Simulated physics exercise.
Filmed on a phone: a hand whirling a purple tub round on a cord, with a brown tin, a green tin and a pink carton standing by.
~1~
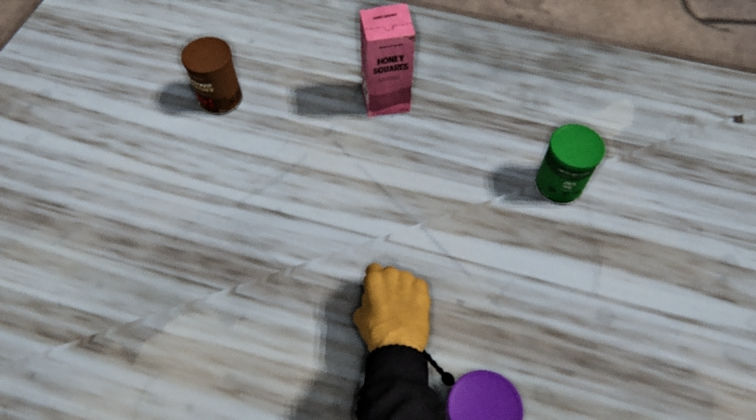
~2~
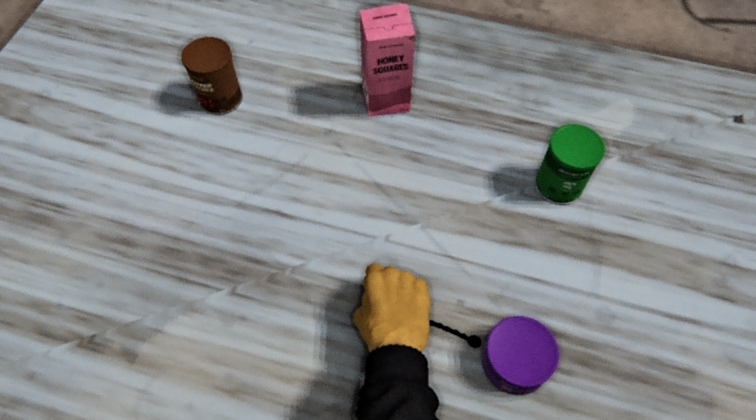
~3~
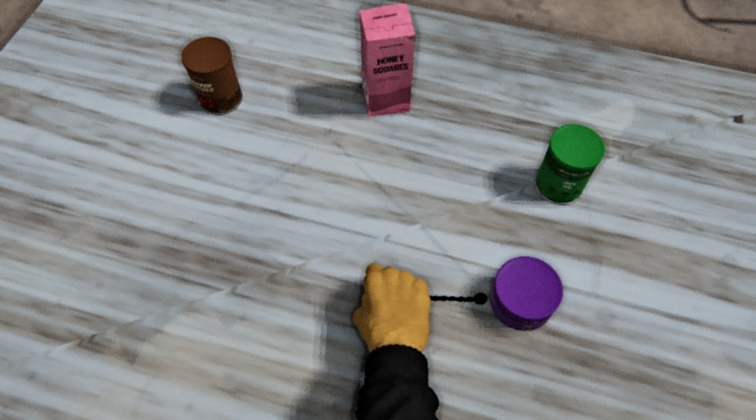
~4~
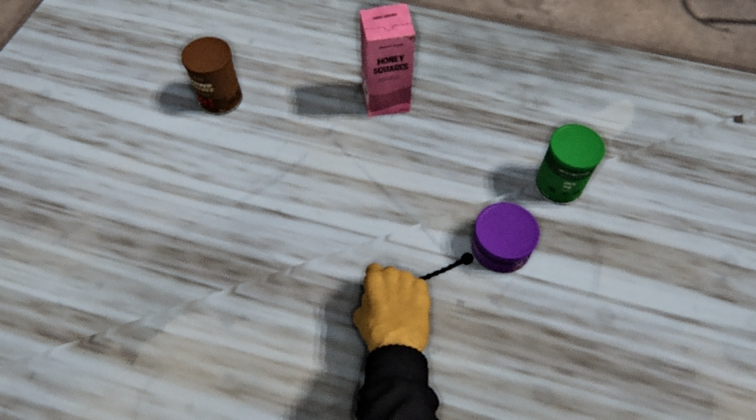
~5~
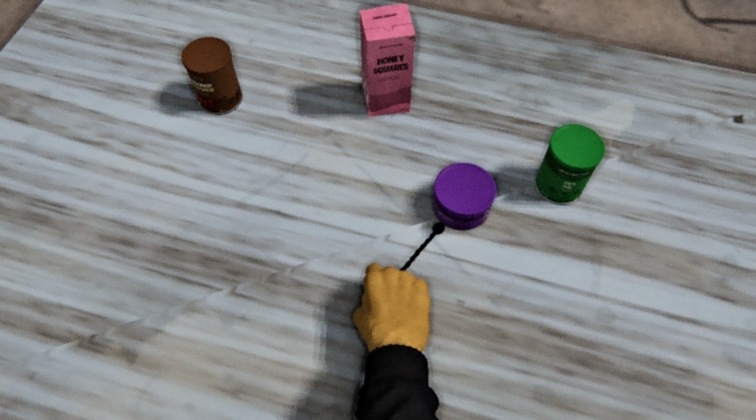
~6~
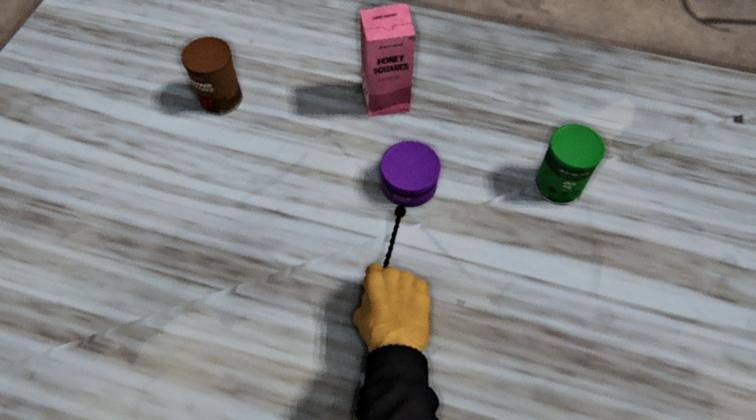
A purple tub on a dark cord swings anticlockwise around a gloved hand on a streaked tabletop, starting at the lower right beside the wrist. It moves up the right side, passes near the green tin, then curves left until it is above the fist, below the pink carton, while the brown tin stays still.
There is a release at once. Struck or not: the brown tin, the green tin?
Brown tin: Not struck, green tin: Not struck.
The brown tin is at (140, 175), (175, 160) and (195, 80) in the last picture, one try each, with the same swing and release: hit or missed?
Going by position, it is knocked first, is knocked second and is left alone third.
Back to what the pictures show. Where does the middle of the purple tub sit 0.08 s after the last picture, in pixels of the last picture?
(300, 165).
Then, 0.08 s on from there, tub near (299, 166).
Then, 0.20 s on from there, tub near (167, 156).
In the end, tub out of view. The brown tin remains clear and the green tin escapes it.
